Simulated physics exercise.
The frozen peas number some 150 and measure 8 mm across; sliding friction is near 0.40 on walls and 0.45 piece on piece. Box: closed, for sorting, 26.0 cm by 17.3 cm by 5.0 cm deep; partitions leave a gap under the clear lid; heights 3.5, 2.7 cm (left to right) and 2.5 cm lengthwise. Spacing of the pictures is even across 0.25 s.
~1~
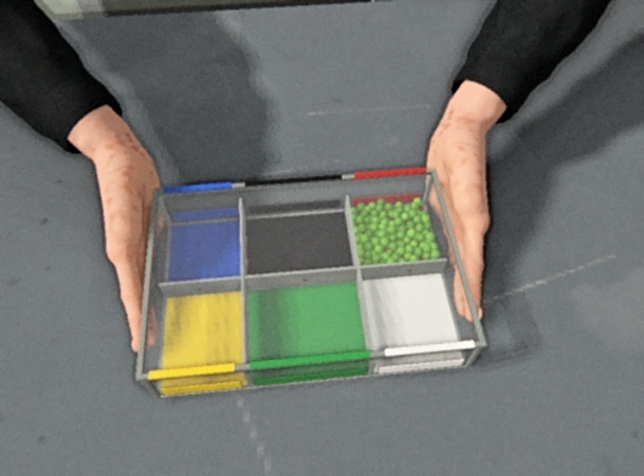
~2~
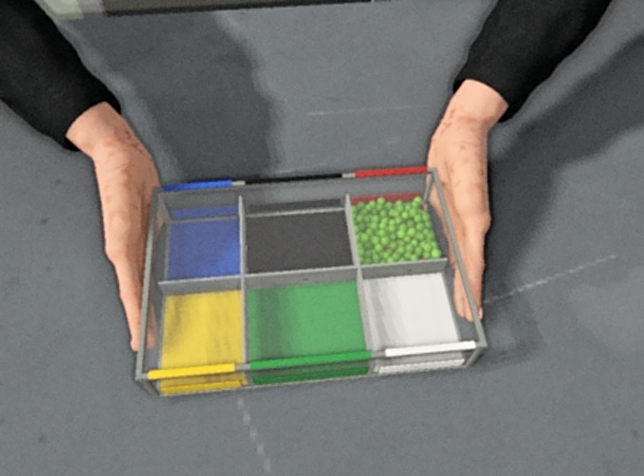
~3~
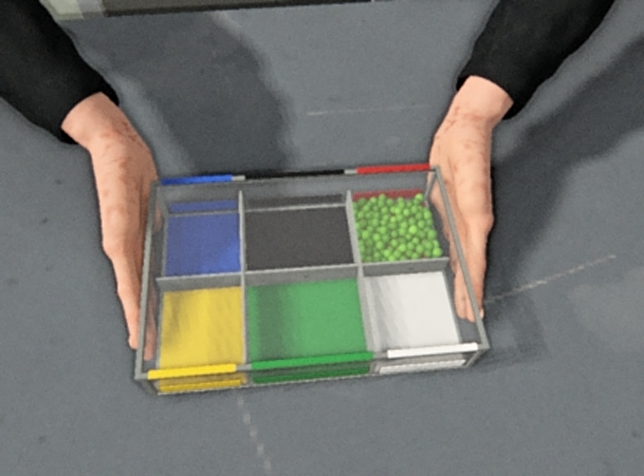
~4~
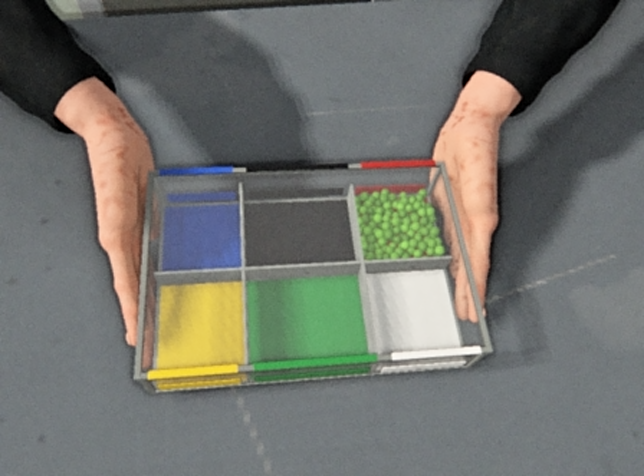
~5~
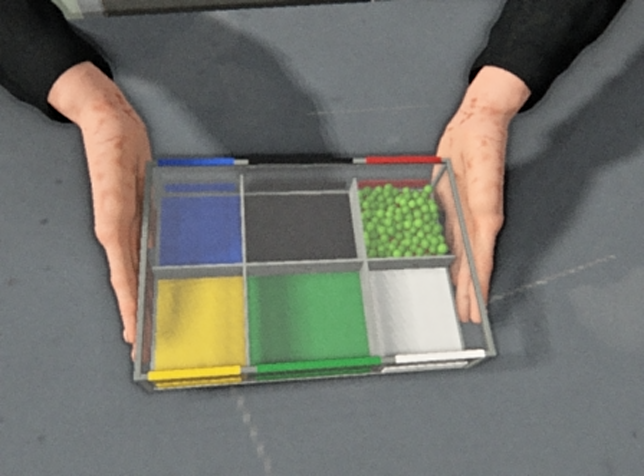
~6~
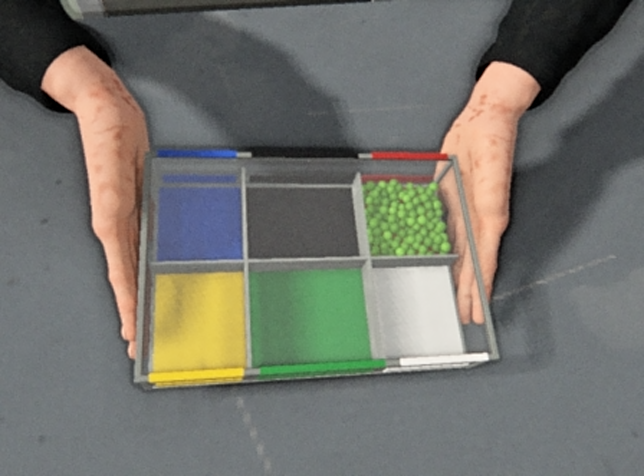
We see two hands holding a clear, lidded box divided into six coloured compartments, with small green balls in the back right one; the hands slowly tilt the box slightly, while the balls stay in their section.
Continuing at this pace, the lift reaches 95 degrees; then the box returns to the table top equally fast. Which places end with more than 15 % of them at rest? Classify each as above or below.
Classification: Red compartment above, blue compartment below, green compartment below, yellow compartment below, white compartment above, black compartment below.
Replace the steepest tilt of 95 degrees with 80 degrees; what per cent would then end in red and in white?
Result - red 60 percent, white 40 percent.
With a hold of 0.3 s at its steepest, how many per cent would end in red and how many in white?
Red keeps 30% and white keeps 70%.
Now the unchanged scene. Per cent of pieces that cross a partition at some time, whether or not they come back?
Close to 65 in a hundred.
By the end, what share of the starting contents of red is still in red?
I'd estimate about 30 %.
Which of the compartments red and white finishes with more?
The white one.
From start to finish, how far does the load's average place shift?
Net shift: Approx. 7.5 cm.
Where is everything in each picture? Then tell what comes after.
The first picture shows box tilt 0 degrees, front corners at (143, 375) and (480, 342); red 100 %.
The second picture shows box tilt 1 degrees, front corners at (142, 375) and (480, 343).
The third picture shows box tilt 3 degrees, front corners at (142, 374) and (483, 345).
The fourth picture shows box tilt 7 degrees, front corners at (141, 374) and (486, 348), lowest corner right front.
The fifth picture shows box tilt 10 degrees, front corners at (141, 375) and (489, 351), lowest corner right front.
The sixth picture shows box tilt 14 degrees, front corners at (141, 376) and (492, 354), lowest corner right front; red 100 %.
Then, 1.14 s after the last picture, tilt 95 degrees; red 75 %, white 25 %.
Then, 1.91 s after the last picture, tilt 43 degrees; red 35 %, white 65 %.
Then, 2.69 s after the last picture, tilt 0 degrees; red 35 %, white 65 %.
In the end, red 35 %, blue 0 %, green 0 %, yellow 0 %, white 65 %, black 0 %.
